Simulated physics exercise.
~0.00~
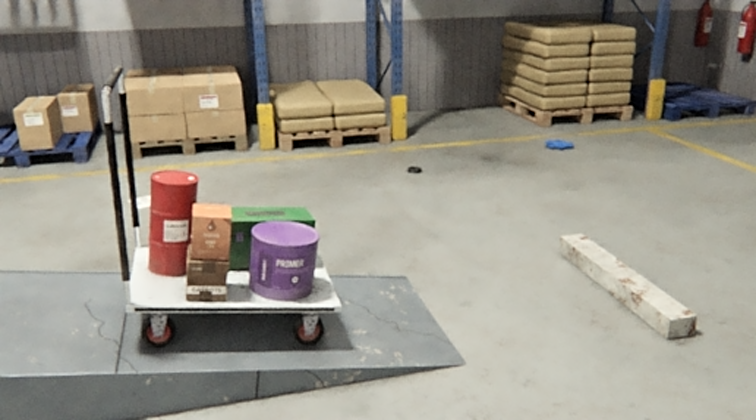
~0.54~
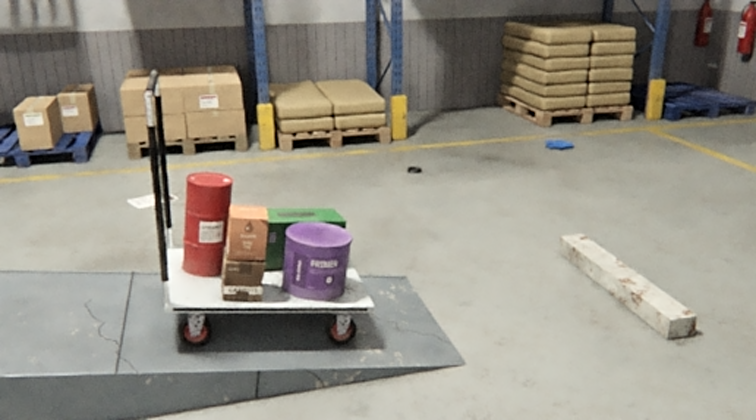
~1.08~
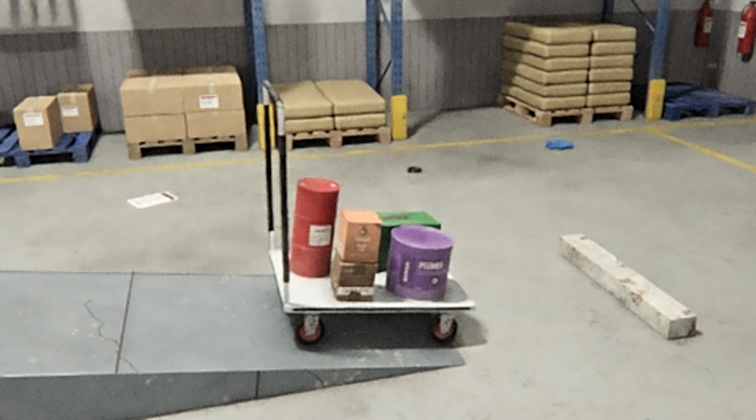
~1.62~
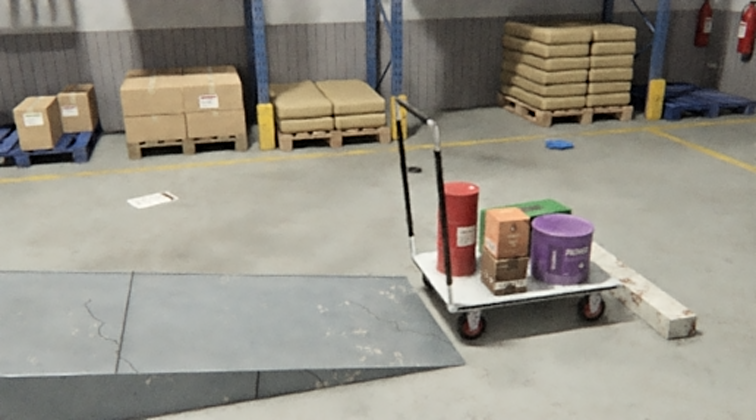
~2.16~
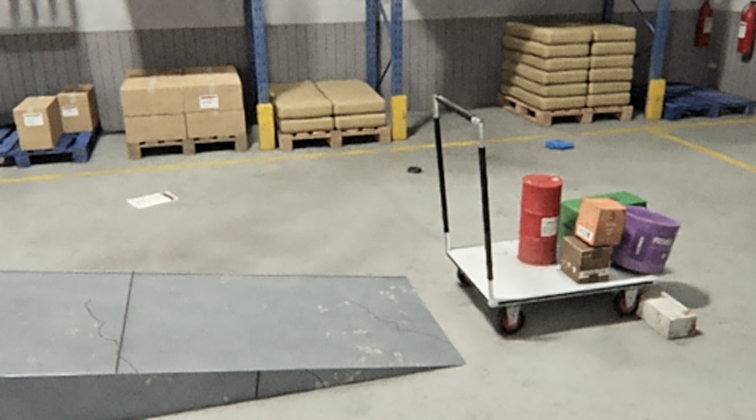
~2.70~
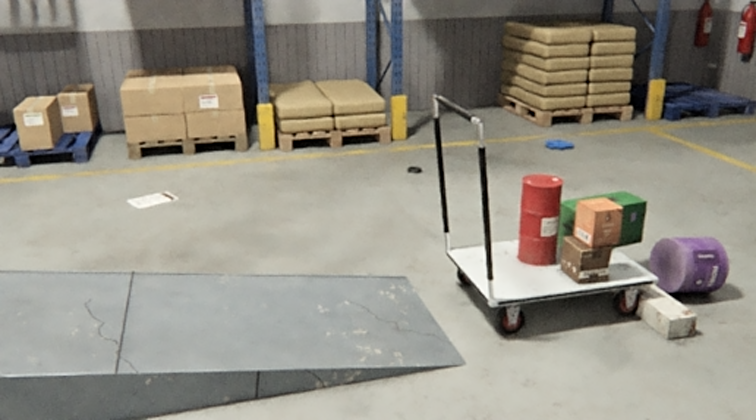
A loaded trolley rolls down a ramp, stops at a kerb, and the purple pail falls off.
